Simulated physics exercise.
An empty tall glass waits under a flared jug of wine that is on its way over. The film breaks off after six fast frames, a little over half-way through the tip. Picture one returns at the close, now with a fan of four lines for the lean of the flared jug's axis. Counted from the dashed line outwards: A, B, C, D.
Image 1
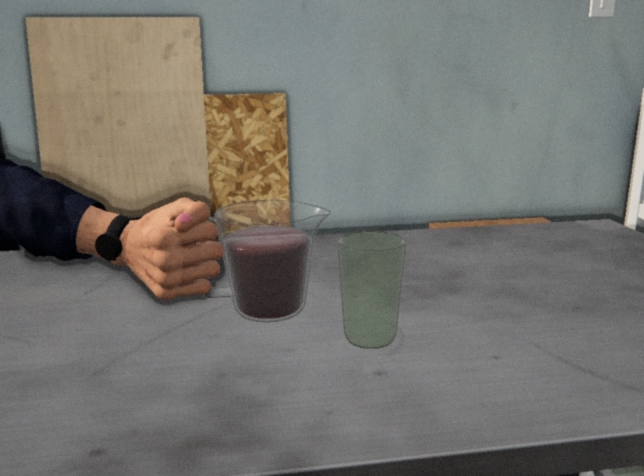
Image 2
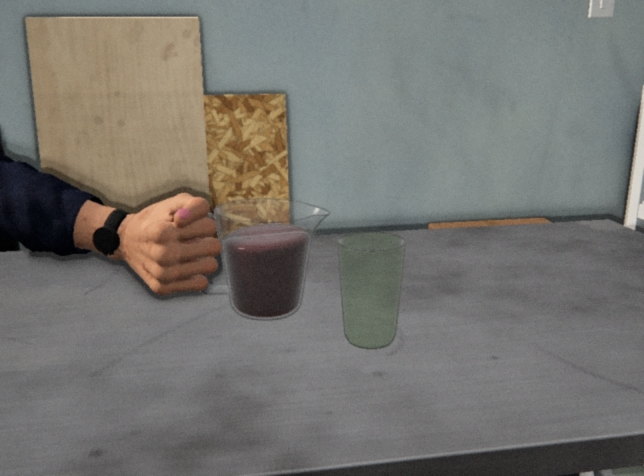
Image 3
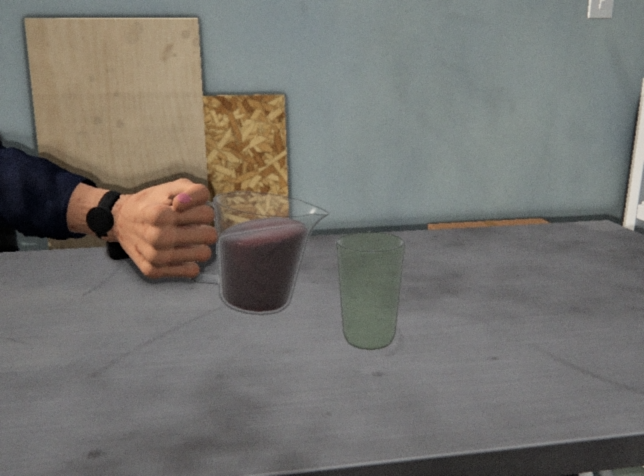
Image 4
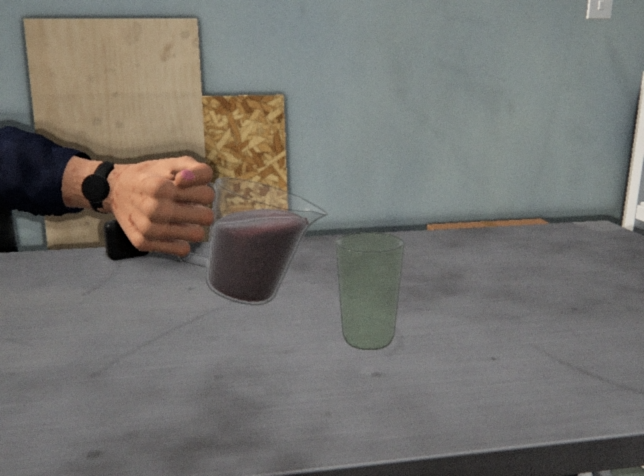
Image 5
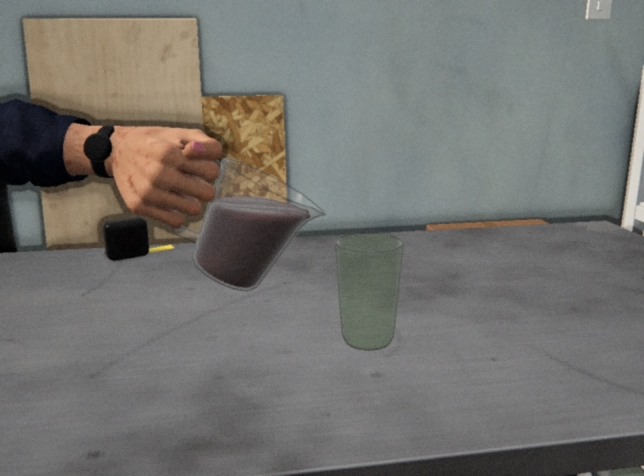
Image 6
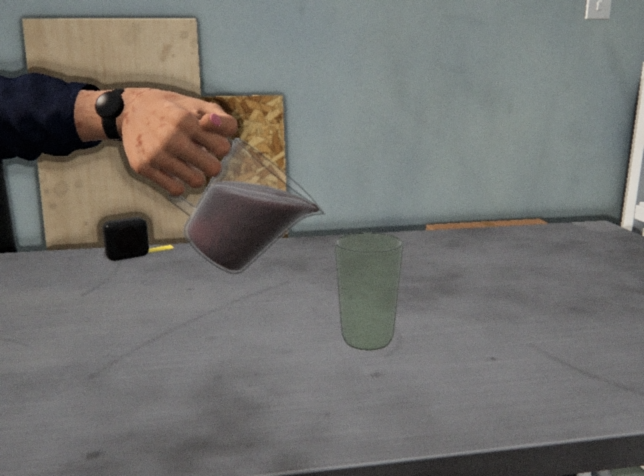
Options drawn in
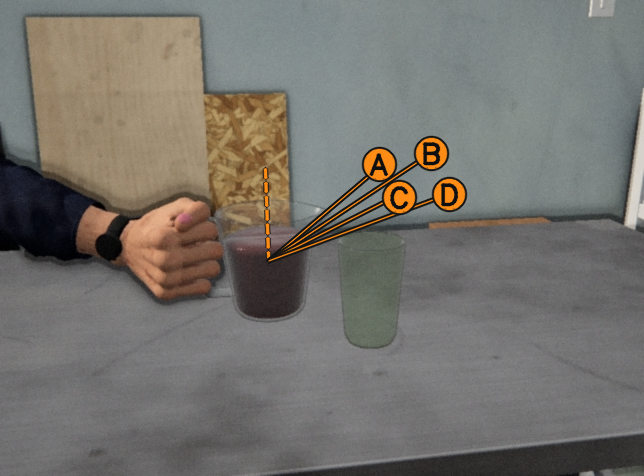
At a dark grey tabletop against a blue-grey wall, a hand wearing a black watch holds a clear jug of dark red liquid beside a greenish tall glass, then lifts it slightly and tilts it steadily rightward, spout toward the glass.
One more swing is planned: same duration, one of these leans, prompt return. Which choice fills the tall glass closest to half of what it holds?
It is B.
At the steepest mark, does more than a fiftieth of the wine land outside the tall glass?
Yes.
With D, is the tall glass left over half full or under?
Over.
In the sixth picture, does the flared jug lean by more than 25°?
Yes.
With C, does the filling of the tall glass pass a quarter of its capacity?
Yes, clearly.
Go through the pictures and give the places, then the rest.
In the first picture, upright, lip at (329, 211); rim of the tall glass round (372, 240); nothing has left yet.
In the second picture, tipped about 2°, lip at (329, 212); nothing has left yet.
In the third picture, tipped about 8°, lip at (327, 212); nothing has left yet.
In the fourth picture, tipped about 17°, lip at (326, 213); nothing has left yet.
In the fifth picture, tipped about 29°, lip at (325, 213); nothing has left yet.
In the sixth picture, tipped about 41°, lip at (324, 212); nothing has left yet.
In orange, A at (367, 177); B at (417, 162); C at (383, 202); D at (433, 199).
For mark A, the tall glass ends with about 33 % of what it can hold.
For mark B, the tall glass ends with about 48 % of what it can hold.
For mark C, the tall glass ends with about 62 % of what it can hold; 3 % of the wine is spilt.
For mark D, the tall glass ends with about 72 % of what it can hold; 10 % of the wine is spilt.
